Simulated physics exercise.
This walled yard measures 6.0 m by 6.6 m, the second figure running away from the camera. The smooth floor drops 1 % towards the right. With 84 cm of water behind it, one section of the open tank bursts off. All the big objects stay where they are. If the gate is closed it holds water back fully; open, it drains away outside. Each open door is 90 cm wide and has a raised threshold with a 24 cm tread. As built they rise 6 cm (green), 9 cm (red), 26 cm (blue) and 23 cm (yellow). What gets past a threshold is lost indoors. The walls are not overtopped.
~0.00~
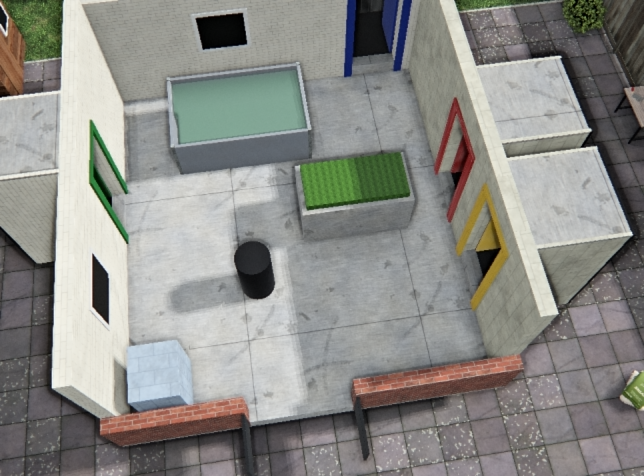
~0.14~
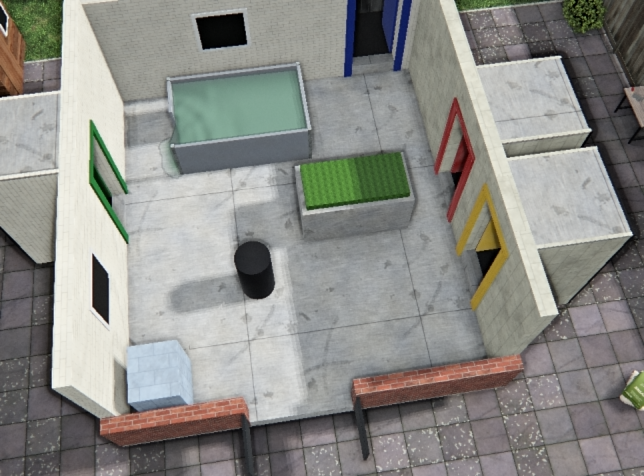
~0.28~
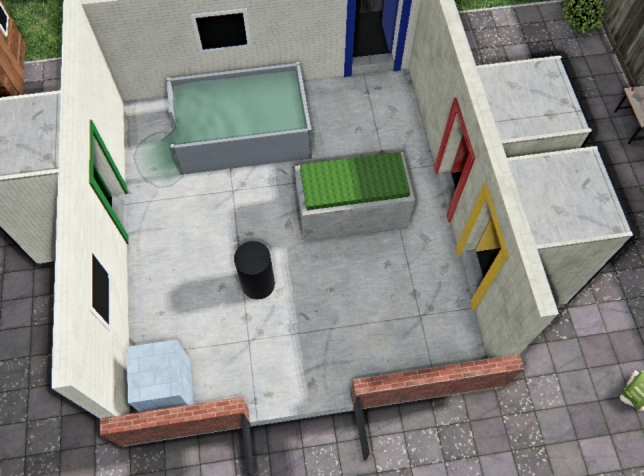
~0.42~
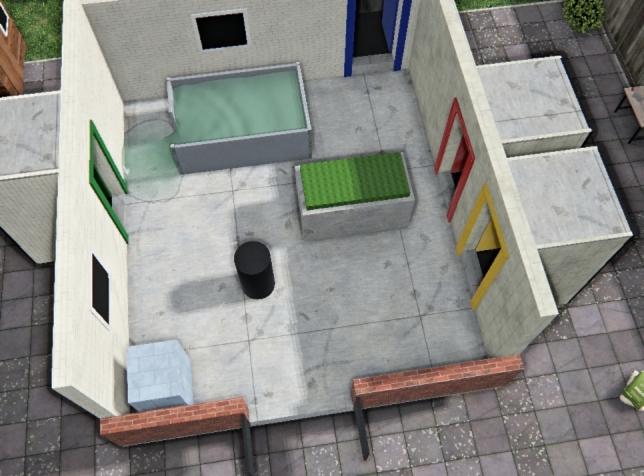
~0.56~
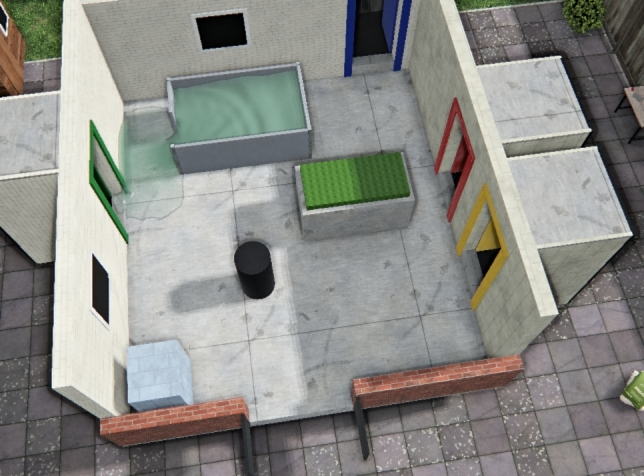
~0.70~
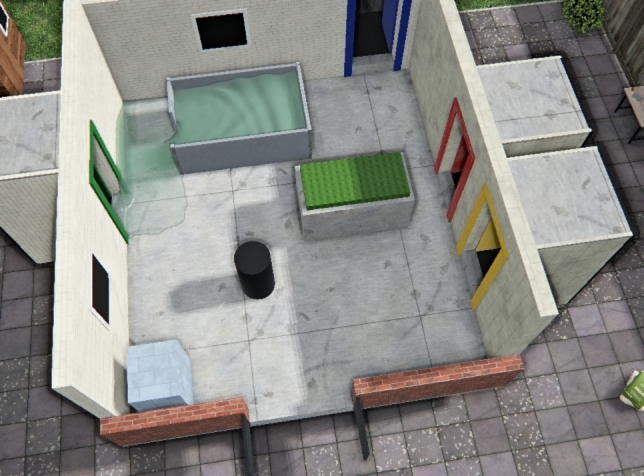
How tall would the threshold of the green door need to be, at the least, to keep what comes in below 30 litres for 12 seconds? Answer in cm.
At least 22 cm or so.
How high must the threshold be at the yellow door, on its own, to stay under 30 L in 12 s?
Roughly 9.0 cm at yellow.
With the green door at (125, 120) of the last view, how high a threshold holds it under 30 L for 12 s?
Roughly 27 cm.
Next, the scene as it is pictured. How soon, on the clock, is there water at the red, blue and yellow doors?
Arrival: Red 4.0 s, blue 2.6 s, yellow 5.5 s.
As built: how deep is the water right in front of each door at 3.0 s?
In cm: Green 16, red 0, blue 6, yellow 0.
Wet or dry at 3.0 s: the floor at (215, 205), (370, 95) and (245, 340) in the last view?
In that order: Still dry, under water, under water.
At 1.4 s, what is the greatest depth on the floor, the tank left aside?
Roughly 54 cm.
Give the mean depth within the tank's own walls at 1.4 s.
Roughly 62 cm on average.
After 1.4 s water covers 15 % of the floor, deepest (54 cm) near (135, 162); 21 cm at the green door, 44 litres in over its 6 cm threshold.
After 3.0 s water covers 40 % of the floor, deepest (38 cm) near (126, 163); 16 cm at the green door, 156 litres in over its 6 cm threshold.
After 12.0 s water covers 95 % of the floor, deepest (12 cm) near (124, 105); 7 cm at the green door, 293 litres in over its 6 cm threshold.
At the green door as built, the water arrived by 0.6 s and peaked near 22 cm at 1.2 s.
With a threshold of 20 cm, 43 litres would have come in within the 12 s; with 27 cm, 12 litres. So under 30 litres takes about 22 cm.
